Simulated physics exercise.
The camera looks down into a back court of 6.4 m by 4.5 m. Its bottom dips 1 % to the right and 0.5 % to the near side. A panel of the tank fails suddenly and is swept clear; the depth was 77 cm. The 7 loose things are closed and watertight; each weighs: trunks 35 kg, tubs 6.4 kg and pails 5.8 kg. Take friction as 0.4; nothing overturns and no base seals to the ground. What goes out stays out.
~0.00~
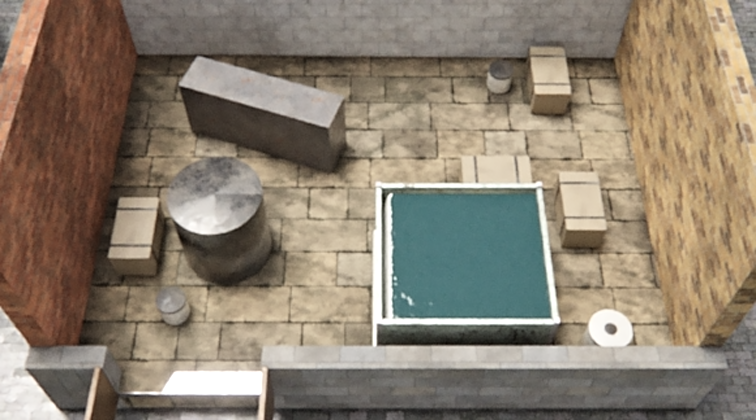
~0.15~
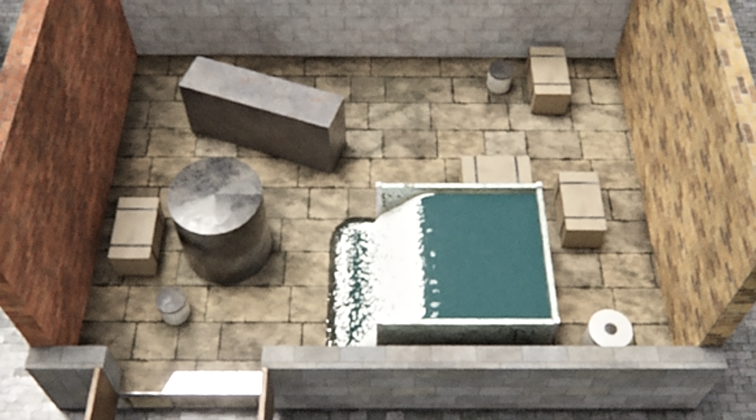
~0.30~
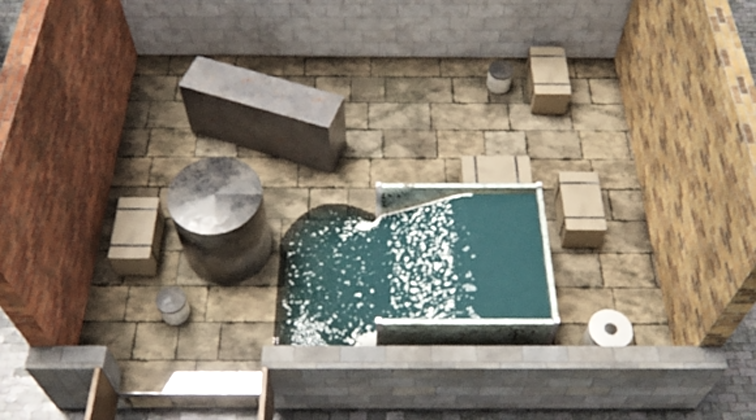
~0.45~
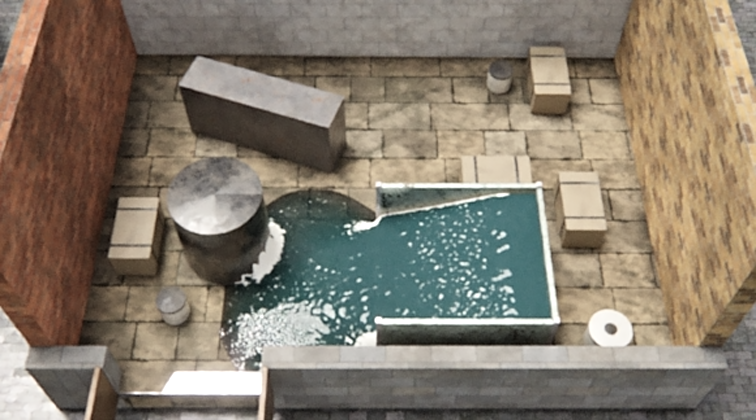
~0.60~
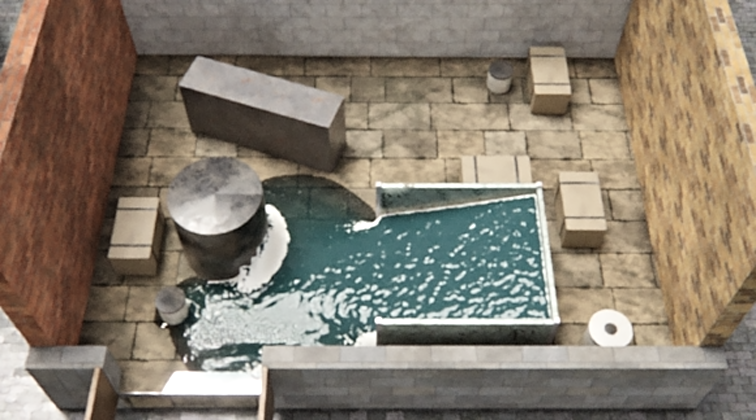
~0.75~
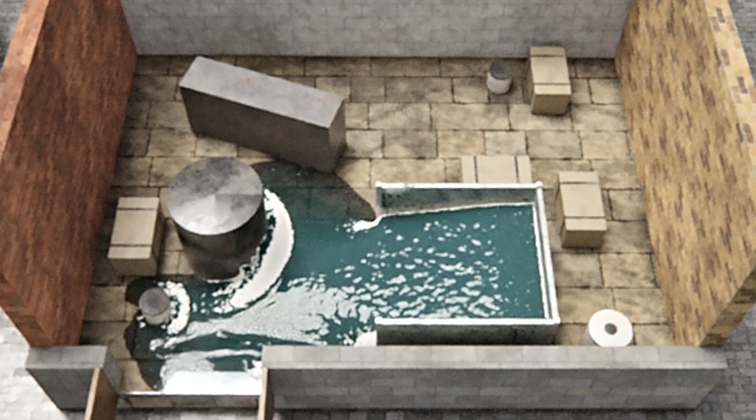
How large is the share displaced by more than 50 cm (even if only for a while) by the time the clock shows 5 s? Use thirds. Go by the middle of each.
Share: Under a third.
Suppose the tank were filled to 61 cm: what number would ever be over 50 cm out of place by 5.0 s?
Then 2.
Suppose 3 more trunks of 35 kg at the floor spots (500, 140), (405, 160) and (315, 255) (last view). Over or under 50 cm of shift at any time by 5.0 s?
In that order: Short of it, less, past it.
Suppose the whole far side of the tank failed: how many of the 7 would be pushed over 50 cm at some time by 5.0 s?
Then 4.
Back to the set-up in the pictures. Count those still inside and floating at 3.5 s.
2 of them.
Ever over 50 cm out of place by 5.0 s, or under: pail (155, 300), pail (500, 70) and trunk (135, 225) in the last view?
In that order: Past it, short of it, over.
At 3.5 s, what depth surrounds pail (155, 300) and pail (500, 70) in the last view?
Roughly 15 and 0 cm.
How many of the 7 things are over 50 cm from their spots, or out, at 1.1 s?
1 of them.
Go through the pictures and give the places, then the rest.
The first frame shows a pail at (170, 299), on the bottom; a trunk at (582, 200) rests on the ground; 2.6 m2 under water; 0 of 7 have shifted.
The second frame shows a pail at (170, 299) rests on the ground; a trunk at (582, 200) rests on the ground; water covers 3.6 m2; 0 of 7 have shifted.
The third frame shows a pail at (170, 299), on the bottom; a trunk at (582, 200), on the bottom; 4.8 m2 under water; 0 of 7 have shifted.
The fourth frame shows a pail at (170, 299) rests on the ground; a trunk at (582, 200) rests on the ground; 5.9 m2 under water; 0 of 7 have shifted.
The fifth frame shows a pail at (170, 299), on the bottom; a trunk at (582, 200), on the bottom; 6.9 m2 under water; 0 of 7 have shifted.
The sixth frame shows a pail at (154, 301) rests on the ground, 17 cm from its start; a trunk at (582, 200) rests on the ground; water covers 8.0 m2; 1 of 7 have shifted.
After 1.1 s 1 of 7 are over 50 cm from their spots; 0 afloat.
After 2.2 s 1 of 7 are over 50 cm from their spots; 1 afloat.
After 3.5 s 2 of 7 are over 50 cm from their spots; 2 afloat.
After 5.0 s 2 of 7 are over 50 cm from their spots, and 2 have been at some point; 2 afloat.
